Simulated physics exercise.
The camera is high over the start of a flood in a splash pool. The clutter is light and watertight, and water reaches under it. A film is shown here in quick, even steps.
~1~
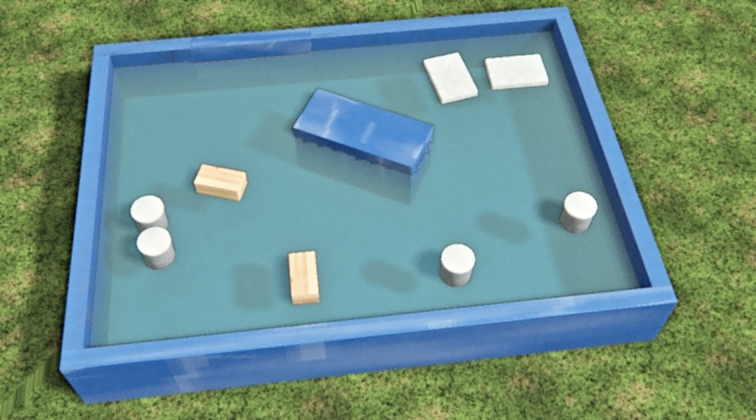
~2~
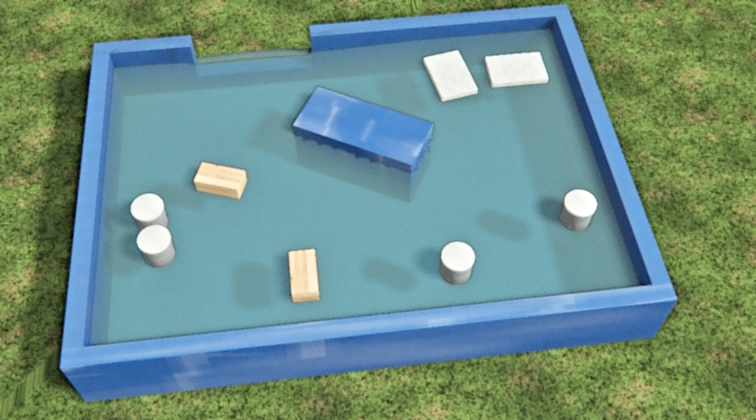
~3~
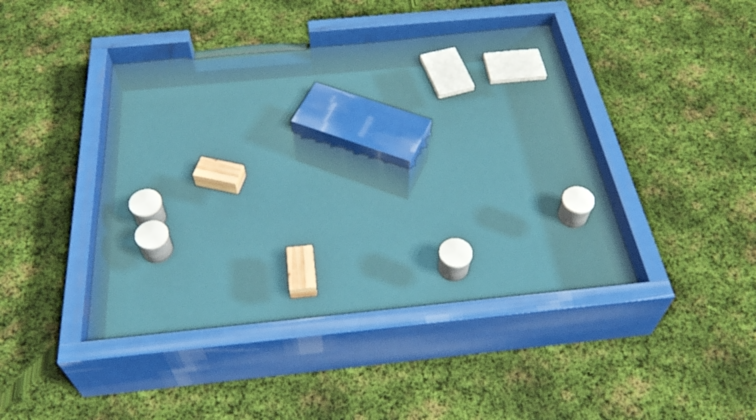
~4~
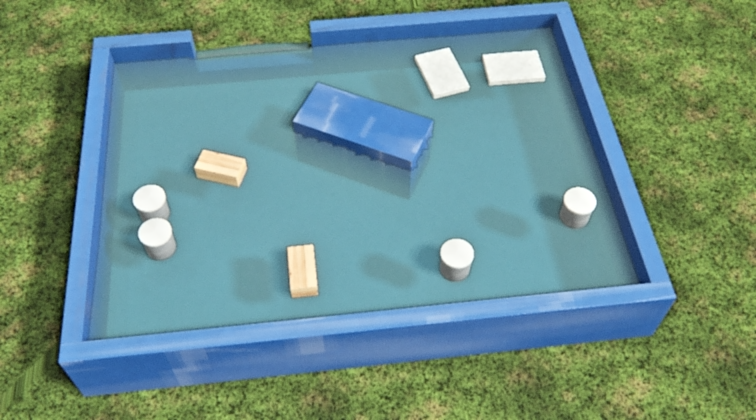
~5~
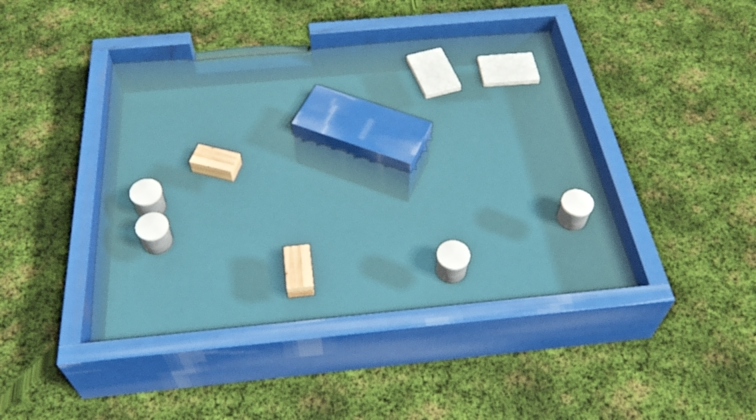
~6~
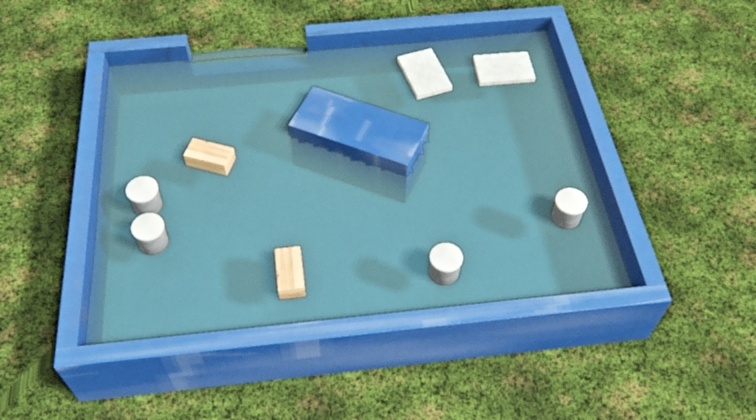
A blue pool wall opens at the back, then the floating blocks and floats drift slightly.
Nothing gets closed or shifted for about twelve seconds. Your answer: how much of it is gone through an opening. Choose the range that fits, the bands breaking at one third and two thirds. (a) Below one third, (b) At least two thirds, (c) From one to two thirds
Below one third (a).
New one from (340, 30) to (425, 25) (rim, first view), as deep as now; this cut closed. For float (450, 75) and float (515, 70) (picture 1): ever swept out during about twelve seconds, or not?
Listed in order, the pair end up carried off and carried off.
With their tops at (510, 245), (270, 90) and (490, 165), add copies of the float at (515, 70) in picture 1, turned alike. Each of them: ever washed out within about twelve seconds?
Well, taking each in turn, that's never removed, lost to the flow and finally never removed.
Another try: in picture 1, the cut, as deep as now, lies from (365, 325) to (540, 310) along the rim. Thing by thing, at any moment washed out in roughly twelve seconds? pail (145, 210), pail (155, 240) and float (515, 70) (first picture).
Item one doesn't escape, item two doesn't escape, item three doesn't escape.
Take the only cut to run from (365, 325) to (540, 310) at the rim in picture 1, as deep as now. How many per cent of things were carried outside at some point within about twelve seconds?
Estimated share: Around 20 %.
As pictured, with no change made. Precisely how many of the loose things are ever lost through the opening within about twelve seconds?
That works out to 2.
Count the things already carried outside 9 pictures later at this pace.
The count is 0.
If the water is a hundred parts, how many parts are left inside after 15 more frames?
I make it 76 percent.
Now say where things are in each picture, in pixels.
In the first picture, a block at (220, 178) floats; a float at (450, 76) floats; 0 of 8 have shifted.
In the second picture, a block at (219, 176), afloat; a float at (450, 73) floats; 0 of 8 have shifted.
In the third picture, a block at (218, 170), afloat; a float at (447, 70) floats; 0 of 8 have shifted.
In the fourth picture, a block at (220, 163) floats, close to its start; a float at (442, 71), afloat, close to its start; 3 of 8 have shifted.
In the fifth picture, a block at (215, 158) floats, close to its start; a float at (434, 71), afloat, close to its start; 5 of 8 have shifted.
In the sixth picture, a block at (208, 152), afloat, close to its start; a float at (424, 71) floats, close to its start; 6 of 8 have shifted.
A moment on, 0 of 8 are out; 8 afloat.
Next, 0 of 8 are out; 8 afloat.
Later, 0 of 8 are out; 8 afloat.
In the end, 2 of 8 are out; 6 afloat.
